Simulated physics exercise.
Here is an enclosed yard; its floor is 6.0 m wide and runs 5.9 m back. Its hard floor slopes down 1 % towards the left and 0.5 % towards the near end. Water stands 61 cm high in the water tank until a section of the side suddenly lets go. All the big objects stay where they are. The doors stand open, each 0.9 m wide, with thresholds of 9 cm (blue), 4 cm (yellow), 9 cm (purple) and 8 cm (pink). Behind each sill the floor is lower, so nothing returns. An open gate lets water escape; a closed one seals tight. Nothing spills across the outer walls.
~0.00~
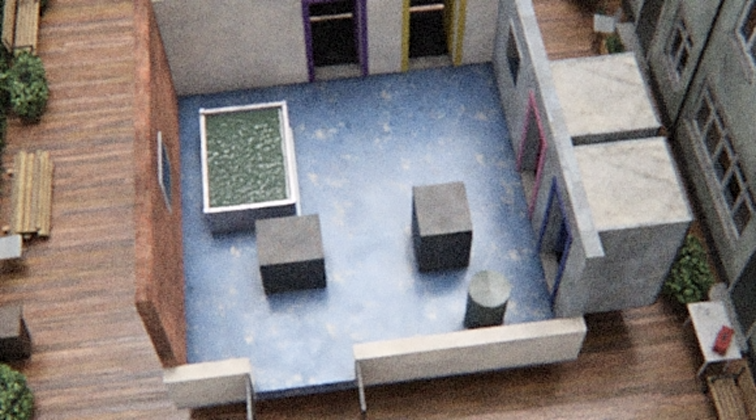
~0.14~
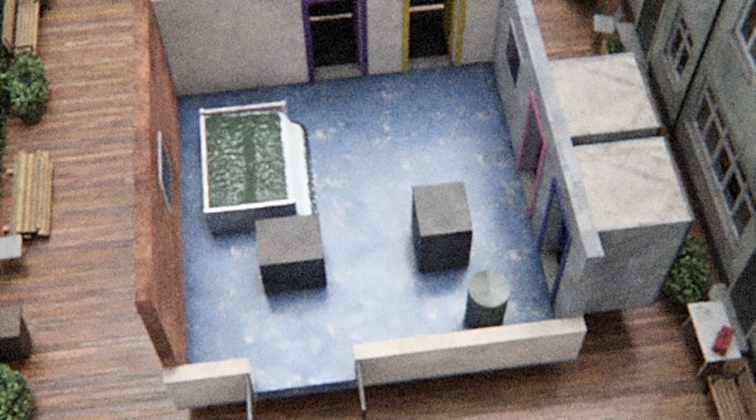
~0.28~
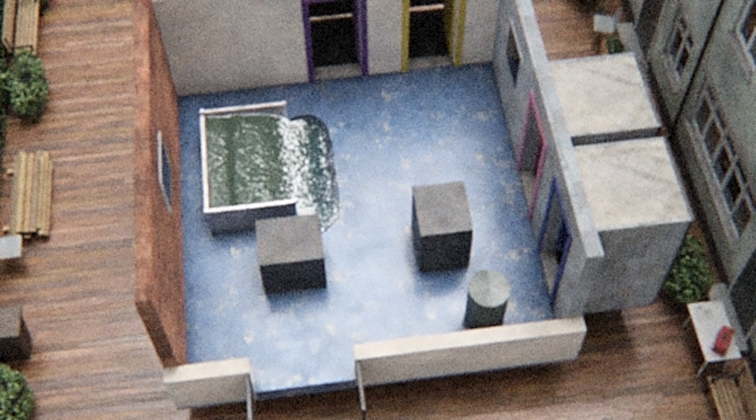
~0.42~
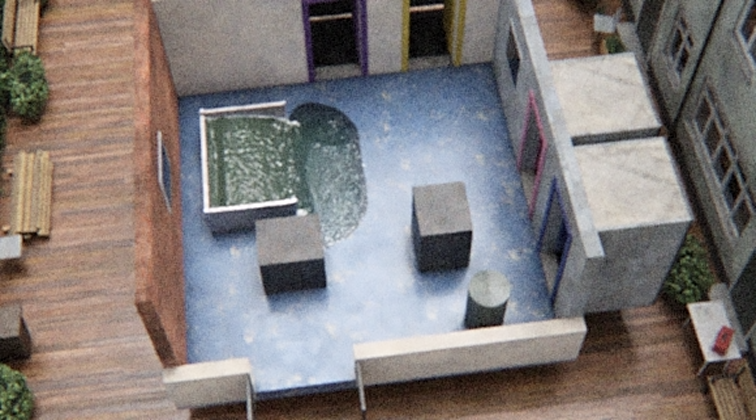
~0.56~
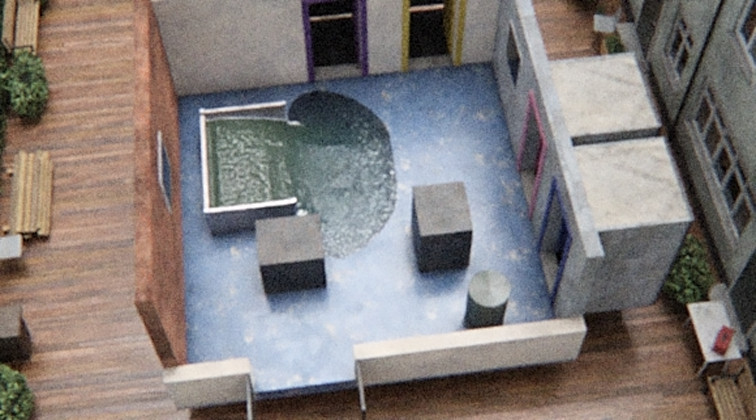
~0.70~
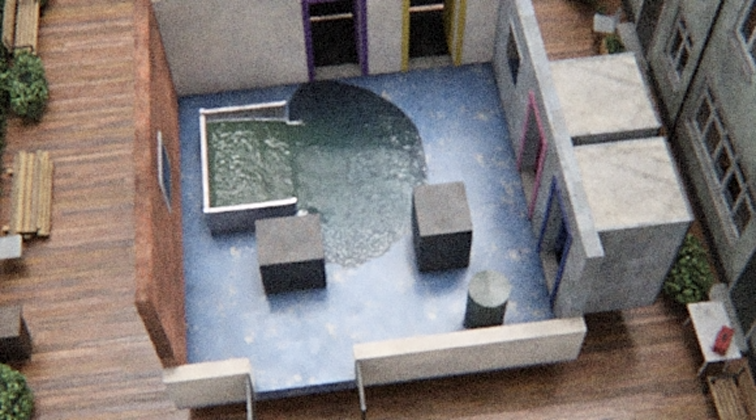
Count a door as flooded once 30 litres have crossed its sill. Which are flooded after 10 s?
Door by door: At the blue door it stays under the limit; at the yellow door it exceeds the limit; at the purple door it does not reach the limit; at the pink door it exceeds the limit.
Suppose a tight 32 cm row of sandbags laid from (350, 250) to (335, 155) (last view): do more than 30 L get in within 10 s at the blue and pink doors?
Then: Blue under, pink not over.
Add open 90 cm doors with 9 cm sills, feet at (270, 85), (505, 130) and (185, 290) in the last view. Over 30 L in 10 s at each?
In turn: Below, over, not over.
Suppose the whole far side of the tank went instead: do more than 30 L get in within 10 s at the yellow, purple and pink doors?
Then: Yellow under, purple not over, pink under.
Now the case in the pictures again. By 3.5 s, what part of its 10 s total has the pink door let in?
Some 90 per cent by then.
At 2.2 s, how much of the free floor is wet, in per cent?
About 55 per cent.
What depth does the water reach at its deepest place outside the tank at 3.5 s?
Up to some 18 cm.
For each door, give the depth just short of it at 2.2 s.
In cm: Blue 2, yellow 8, purple 7, pink 24.
After 1.4 s water covers 45 % of the floor and is deepest (26 cm) near (511, 150); blue door not reached, yellow door 2 cm at the sill, 0 L in, purple door 7 cm at the sill, 0 L in, pink door 9 cm at the sill, 0 L in.
After 2.2 s water covers 55 % of the floor and is deepest (34 cm) near (482, 67); blue door 2 cm at the sill, 0 L in, yellow door 8 cm at the sill, 3 L in, purple door 7 cm at the sill, 0 L in, pink door 24 cm at the sill, 54 L in.
After 3.5 s water covers 65 % of the floor and is deepest (18 cm) near (498, 135); blue door 5 cm at the sill, 0 L in, yellow door 15 cm at the sill, 33 L in, purple door 5 cm at the sill, 1 L in, pink door 15 cm at the sill, 140 L in.
After 6.0 s water covers 75 % of the floor and is deepest (13 cm) near (510, 324); blue door 7 cm at the sill, 0 L in, yellow door 6 cm at the sill, 88 L in, purple door 6 cm at the sill, 1 L in, pink door 5 cm at the sill, 159 L in.
After 10.0 s water covers 95 % of the floor and is deepest (10 cm) near (189, 386); blue door 4 cm at the sill, 2 L in, yellow door 1 cm at the sill, 91 L in, purple door 2 cm at the sill, 1 L in, pink door 4 cm at the sill, 159 L in.
